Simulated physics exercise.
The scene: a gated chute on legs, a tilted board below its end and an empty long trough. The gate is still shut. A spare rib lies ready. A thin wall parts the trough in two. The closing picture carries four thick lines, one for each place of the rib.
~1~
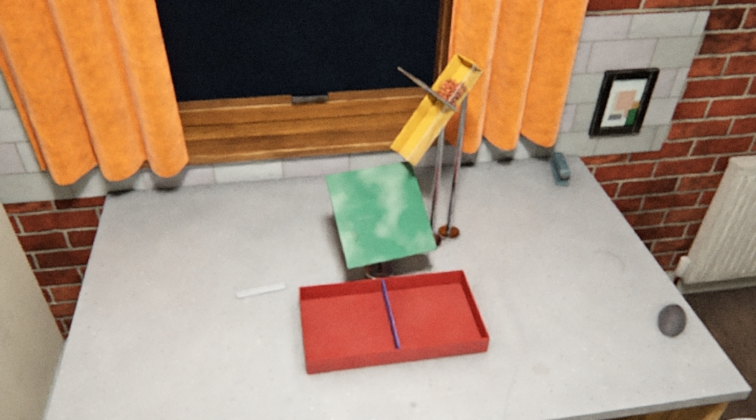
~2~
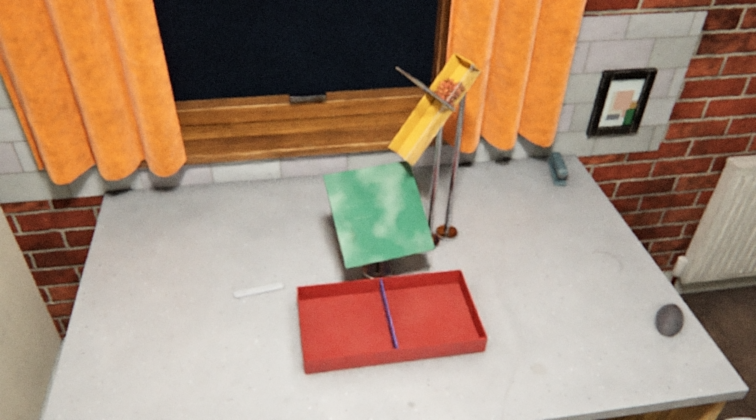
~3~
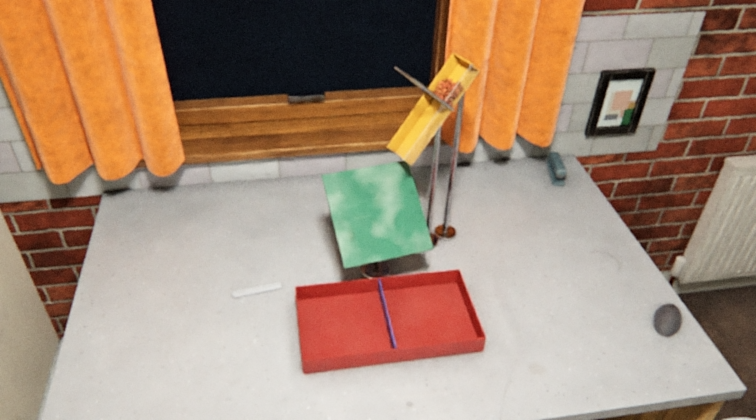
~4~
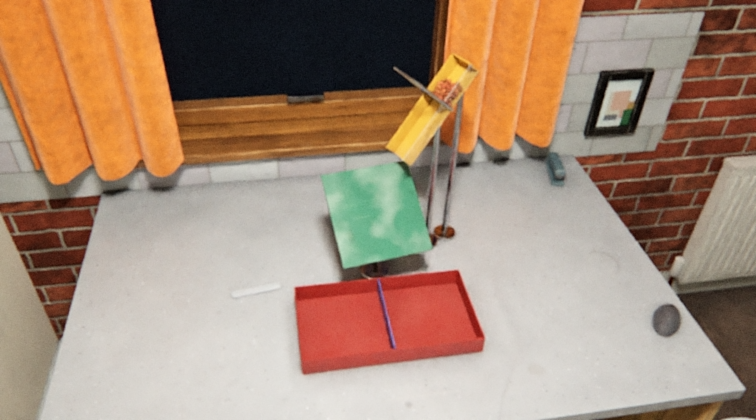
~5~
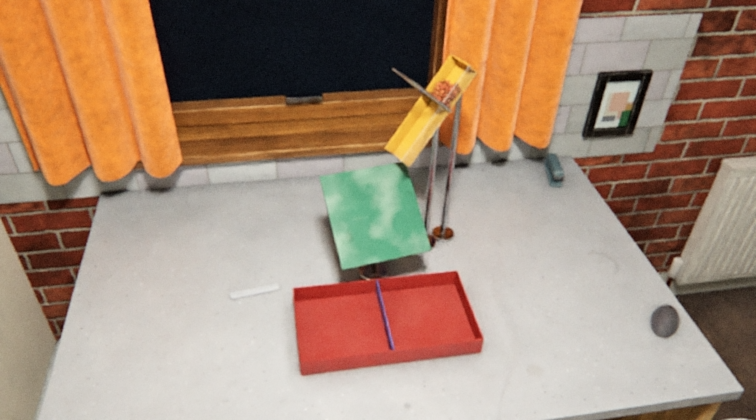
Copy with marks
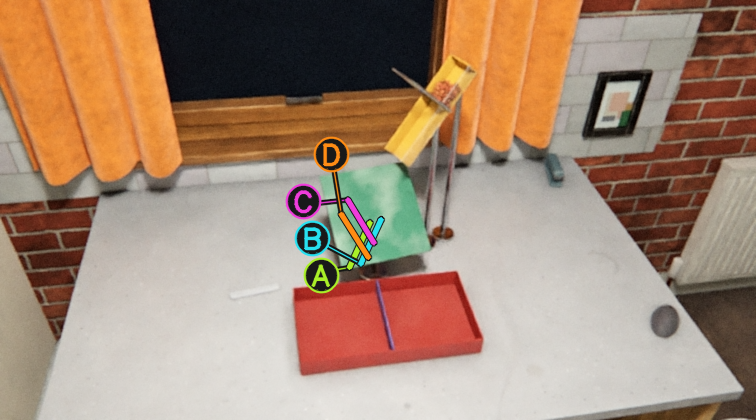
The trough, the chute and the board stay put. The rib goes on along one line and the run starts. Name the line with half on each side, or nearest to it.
Best: A.
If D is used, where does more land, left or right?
Right.
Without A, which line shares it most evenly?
The answer is B.
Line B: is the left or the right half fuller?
Left.
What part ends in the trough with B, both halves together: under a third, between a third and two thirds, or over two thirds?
Line B gives over two thirds.
On the marked copy, line A from (369, 222) to (349, 267); line B from (381, 219) to (360, 263); line C from (347, 199) to (373, 242); line D from (341, 214) to (368, 257).
With A, of what is caught, roughly half in the left half, roughly half in the right.
With B, of what is caught, the larger part in the left half, roughly a quarter in the right.
With C, of what is caught, about a tenth in the left half, almost all in the right.
With D, of what is caught, about a tenth in the left half, almost all in the right.
